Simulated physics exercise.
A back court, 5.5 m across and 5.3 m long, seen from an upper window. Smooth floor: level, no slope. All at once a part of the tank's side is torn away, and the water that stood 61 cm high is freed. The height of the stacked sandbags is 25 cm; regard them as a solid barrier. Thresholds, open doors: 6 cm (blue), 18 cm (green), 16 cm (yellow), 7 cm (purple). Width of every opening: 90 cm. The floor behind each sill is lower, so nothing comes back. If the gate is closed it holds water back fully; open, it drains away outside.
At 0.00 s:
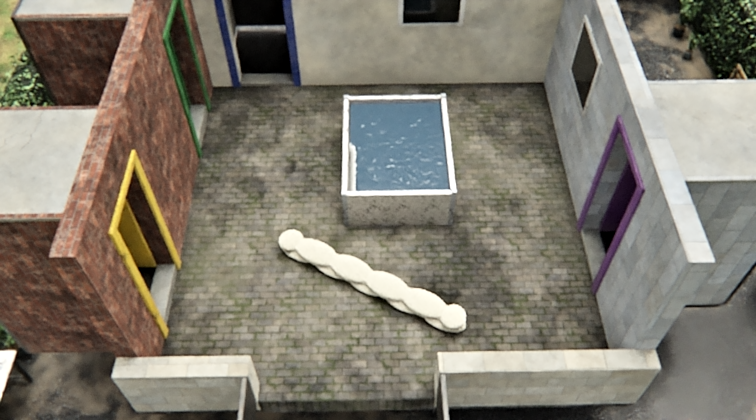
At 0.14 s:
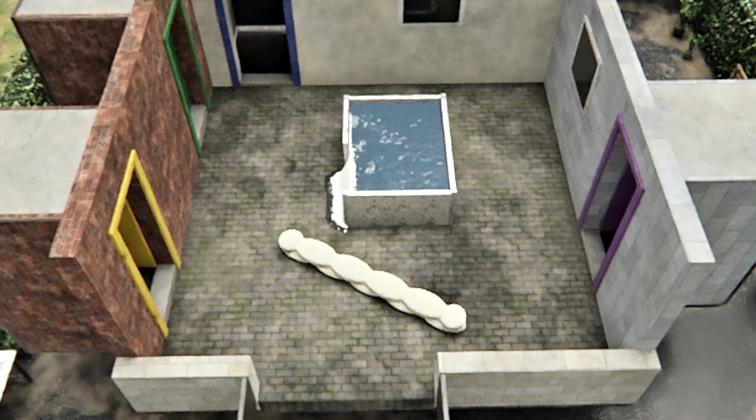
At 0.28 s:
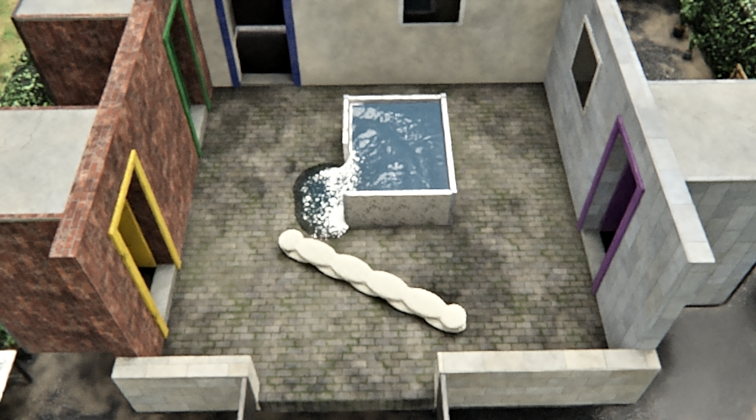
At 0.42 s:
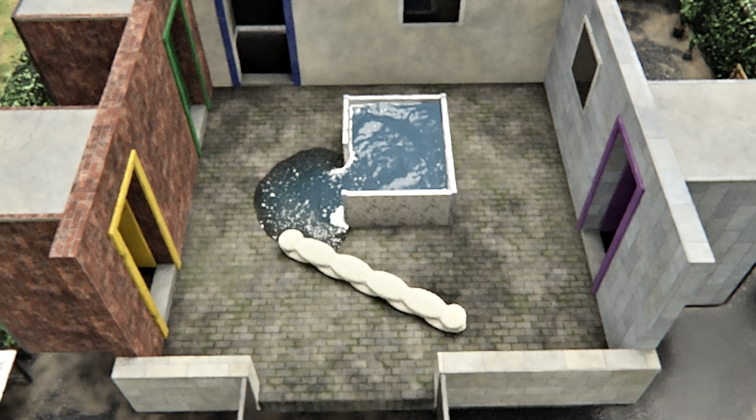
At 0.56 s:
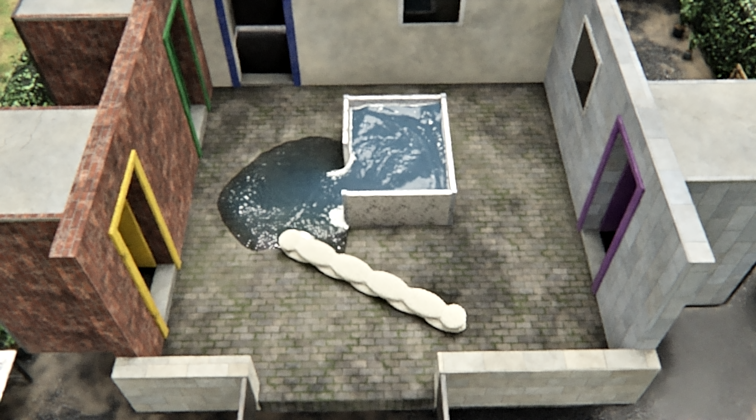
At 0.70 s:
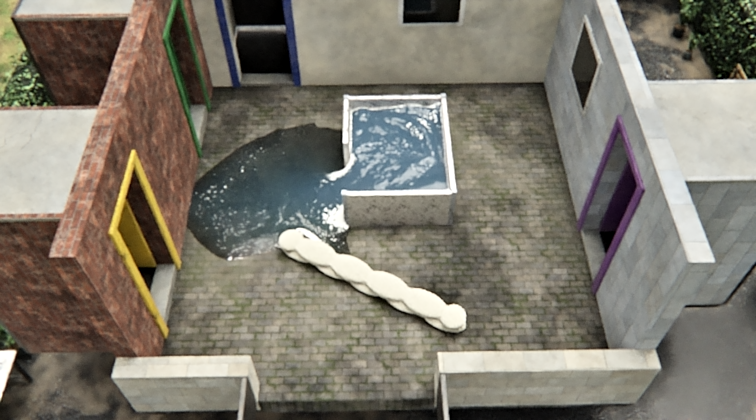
To begin with, a raised tank of water stands still in a paved courtyard, near a pale, twisted barrier lying across the floor. Water then bursts from the tank's left side, splashing white onto the paving. It spreads leftward as a dark, widening pool, touching the barrier's left end while the tank's surface ripples.
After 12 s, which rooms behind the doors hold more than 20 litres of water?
At the end, blue door: Limit crossed; green door: Limit not crossed; yellow door: Limit not crossed; purple door: Limit not crossed.
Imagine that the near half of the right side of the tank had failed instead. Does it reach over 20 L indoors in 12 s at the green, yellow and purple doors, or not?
Green door doesn't reach it, yellow door doesn't reach it, purple door surpasses it.
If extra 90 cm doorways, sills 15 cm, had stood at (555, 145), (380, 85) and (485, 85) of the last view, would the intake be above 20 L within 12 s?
Per doorway, in order: Insufficient / insufficient / insufficient.
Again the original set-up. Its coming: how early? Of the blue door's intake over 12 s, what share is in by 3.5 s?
Roughly 35 percent is in by then.
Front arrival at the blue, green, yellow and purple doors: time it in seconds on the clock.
Blue: 2.2 s; green: 1.1 s; yellow: 1.2 s; purple: 4.0 s.
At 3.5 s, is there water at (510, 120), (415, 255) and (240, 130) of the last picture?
Untouched, submerged, submerged.
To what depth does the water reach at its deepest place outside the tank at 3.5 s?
Around 20 centimetres.
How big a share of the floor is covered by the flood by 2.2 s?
Some 30 per cent of it.
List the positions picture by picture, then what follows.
The first picture shows the tank at (397, 146) is whole and still, 61 cm deep.
In the second picture, water pours out at (348, 190) and has run 0.5 m, to (340, 225); typically 5 cm deep outside, 61 cm at the tank's back.
In the third picture, water pours out at (349, 190) and has run 0.8 m, to (300, 184); typically 9 cm deep outside, 61 cm at the tank's back.
In the fourth picture, the front is at (264, 187), 1.3 m from the gap at (349, 191); 1.7 m2 of floor is under water; 56 cm left at the back of the tank.
In the fifth picture, the front is at (224, 207), 1.8 m from the gap at (349, 190); 2.7 m2 of floor is under water; 51 cm left at the back of the tank.
In the sixth picture, water pours out at (349, 190) and has run 2.3 m, to (189, 217); typically 5 cm deep outside, 52 cm at the tank's back.
After 1.4 s water covers 20 % of the floor and is deepest (34 cm) near (187, 228); blue door not reached, green door 14 cm at the sill, 0 L in, yellow door 12 cm at the sill, 0 L in, purple door not reached.
After 2.2 s water covers 30 % of the floor and is deepest (28 cm) near (191, 207); blue door 6 cm at the sill, 0 L in, green door 15 cm at the sill, 0 L in, yellow door 13 cm at the sill, 0 L in, purple door not reached.
After 3.5 s water covers 50 % of the floor and is deepest (20 cm) near (212, 96); blue door 15 cm at the sill, 35 L in, green door 11 cm at the sill, 0 L in, yellow door 9 cm at the sill, 1 L in, purple door not reached.
After 7.0 s water covers 75 % of the floor and is deepest (11 cm) near (526, 85); blue door 9 cm at the sill, 99 L in, green door 7 cm at the sill, 0 L in, yellow door 6 cm at the sill, 1 L in, purple door 3 cm at the sill, 0 L in.
After 12.0 s water covers 95 % of the floor and is deepest (6 cm) near (435, 301); blue door 5 cm at the sill, 106 L in, green door 4 cm at the sill, 0 L in, yellow door 4 cm at the sill, 1 L in, purple door 6 cm at the sill, 0 L in.
